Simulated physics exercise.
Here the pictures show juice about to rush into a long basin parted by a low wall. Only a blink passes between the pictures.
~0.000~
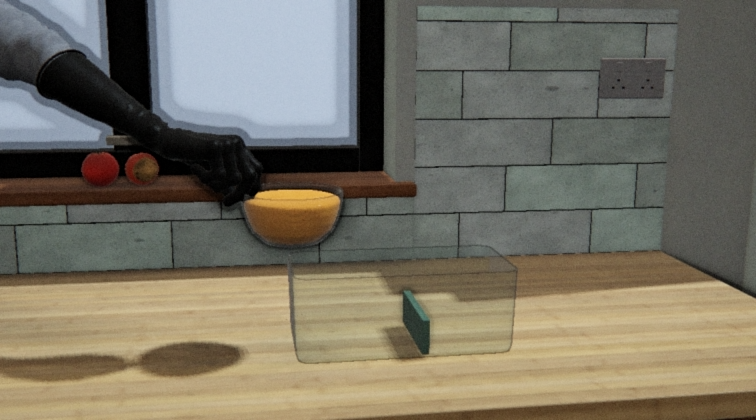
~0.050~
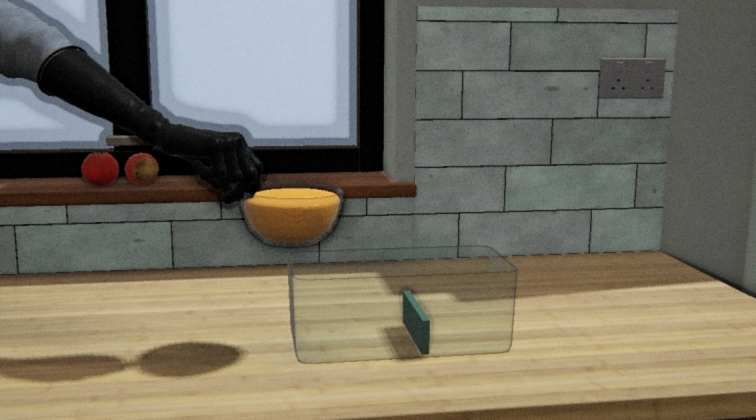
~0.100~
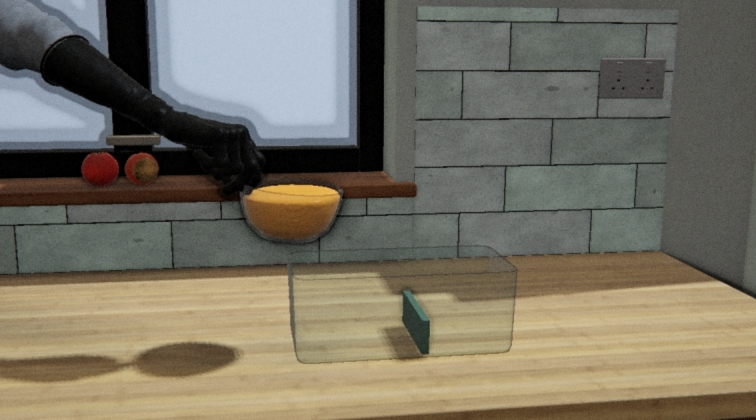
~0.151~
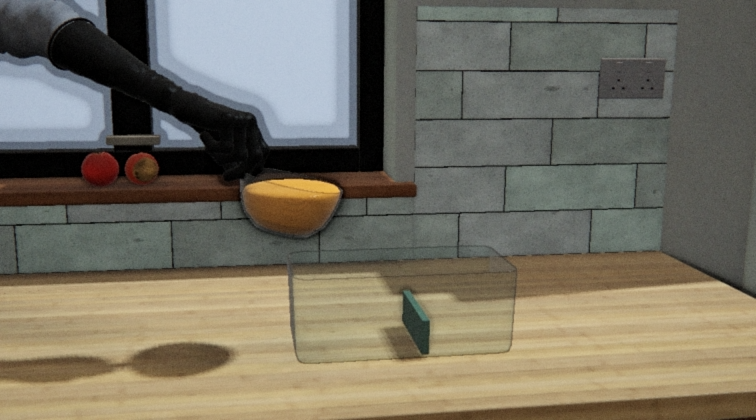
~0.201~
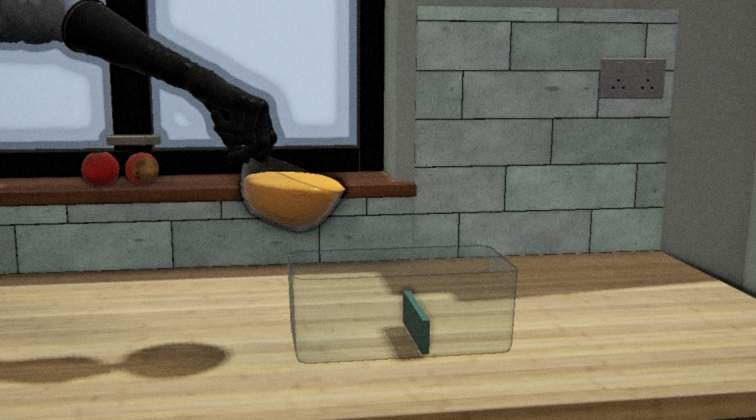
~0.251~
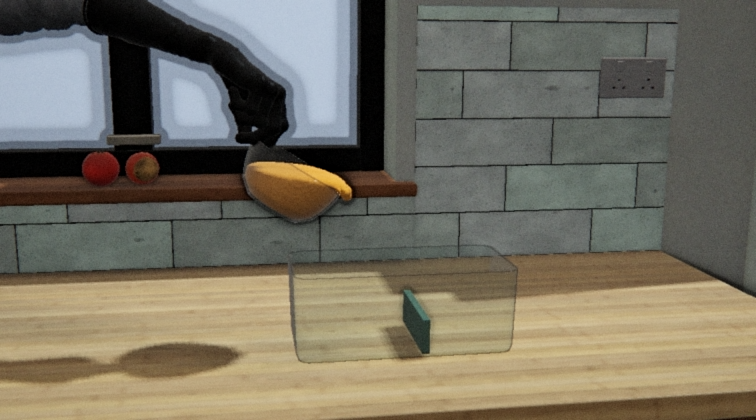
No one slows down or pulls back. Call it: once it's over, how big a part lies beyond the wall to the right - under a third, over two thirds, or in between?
In between.
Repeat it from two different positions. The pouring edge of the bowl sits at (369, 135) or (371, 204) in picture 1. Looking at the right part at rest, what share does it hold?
First try: 75 percent; second try: 80 percent.
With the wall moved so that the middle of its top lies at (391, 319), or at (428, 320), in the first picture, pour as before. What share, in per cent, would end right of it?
About 75 % and 35 %.
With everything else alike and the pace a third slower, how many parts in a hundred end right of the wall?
It comes to near 50 per cent.
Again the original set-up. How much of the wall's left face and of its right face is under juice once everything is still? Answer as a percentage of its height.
The left side sits at 20 per cent and the right side at 40.
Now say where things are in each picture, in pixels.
In the first frame, it leans 0°; its right rim is at (342, 191); the juice meets the walls at (243, 199) and (339, 197); the long basin's rim runs from (291, 267) to (504, 259); the wall's top is at (416, 306).
In the second frame, it leans 1°; its right rim is at (342, 191); the juice meets the walls at (243, 198) and (339, 196).
In the third frame, it leans 6°; its right rim is at (341, 191); the juice meets the walls at (243, 195) and (339, 192).
In the fourth frame, it leans 13°; its right rim is at (341, 191); the juice meets the walls at (243, 188) and (340, 188).
In the fifth frame, it leans 22°; its right rim is at (341, 191); the juice meets the walls at (244, 179) and (339, 186); 3 per cent is over the edge.
In the sixth frame, it leans 33°; its right rim is at (341, 191); the juice meets the walls at (247, 166) and (336, 180); 6 per cent is over the edge.
A moment on, the bowl is tipped on its side and 25 per cent is still to pour, 19 is left of the wall and 0 right of it.
Next, the bowl is tipped right over and 0 per cent is still to pour, 28 is left of the wall and 65 right of it.
Then the bowl is tipped right over and 0 per cent is still to pour, 39 is left of the wall and 54 right of it.
Later the bowl is tipped right over and 0 per cent is still to pour, 43 is left of the wall and 54 right of it.
At rest 43 per cent lies left of the wall, 54 right of it and 3 outside.
